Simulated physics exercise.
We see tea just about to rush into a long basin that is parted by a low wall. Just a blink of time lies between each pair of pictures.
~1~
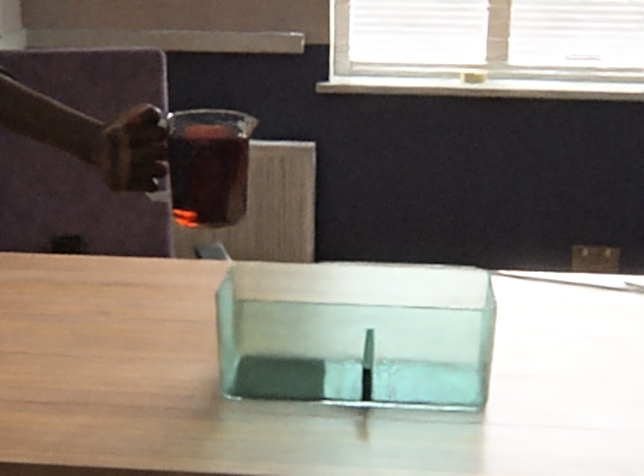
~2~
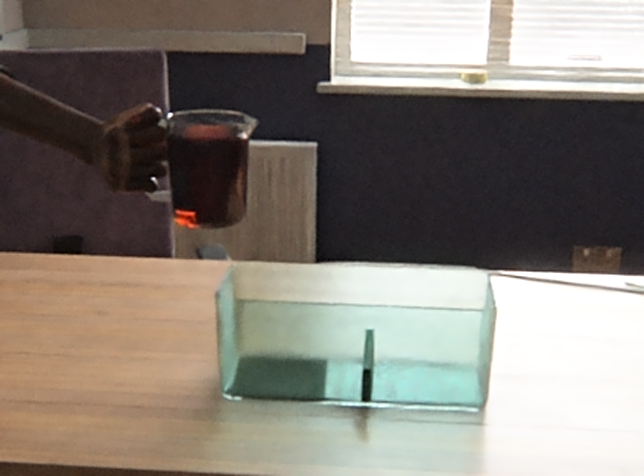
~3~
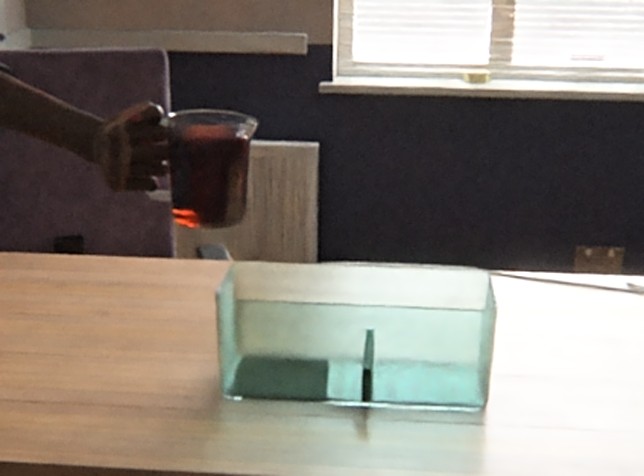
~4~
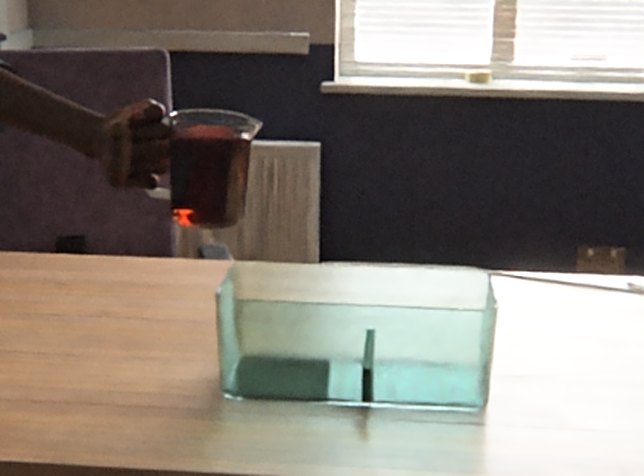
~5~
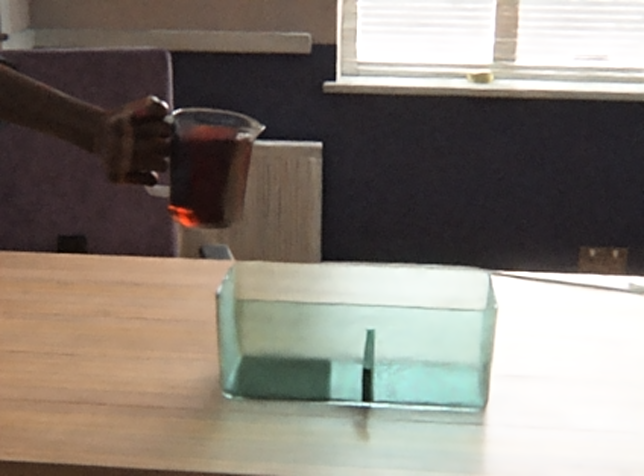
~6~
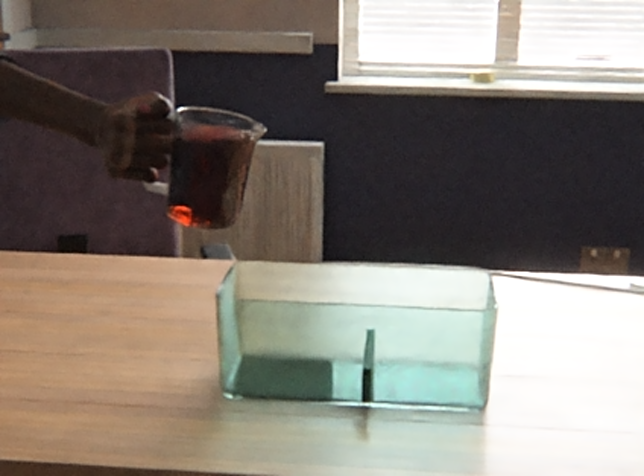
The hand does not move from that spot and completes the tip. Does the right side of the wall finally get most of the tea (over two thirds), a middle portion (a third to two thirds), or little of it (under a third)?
It gets little of it.
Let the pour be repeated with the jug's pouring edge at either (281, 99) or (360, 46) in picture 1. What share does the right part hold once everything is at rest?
In turn 25 % and 85 %.
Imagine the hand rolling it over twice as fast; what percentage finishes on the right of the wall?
Something like 5 percent.
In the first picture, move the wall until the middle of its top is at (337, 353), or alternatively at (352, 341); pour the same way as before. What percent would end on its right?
Around 40 percent in try one and around 5 percent in try two.
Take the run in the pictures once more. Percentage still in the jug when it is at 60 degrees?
Near 85 in a hundred still remains.
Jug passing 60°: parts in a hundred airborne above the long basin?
Estimate: Some 10 per cent.
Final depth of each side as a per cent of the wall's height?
Once still, it is 60 % on the left and 0 % on the right.
A moment on, the jug is tipped part way and 87 per cent is still to pour, 2 is left of the wall and 0 right of it.
Next, the jug is tipped on its side and 41 per cent is still to pour, 38 is left of the wall and 1 right of it.
Then the jug is tipped on its side and 6 per cent is still to pour, 81 is left of the wall and 4 right of it.
Later the jug is tipped on its side and 1 per cent is still to pour, 91 is left of the wall and 6 right of it.
Finally, 91 per cent lies left of the wall, 6 right of it and 2 outside.
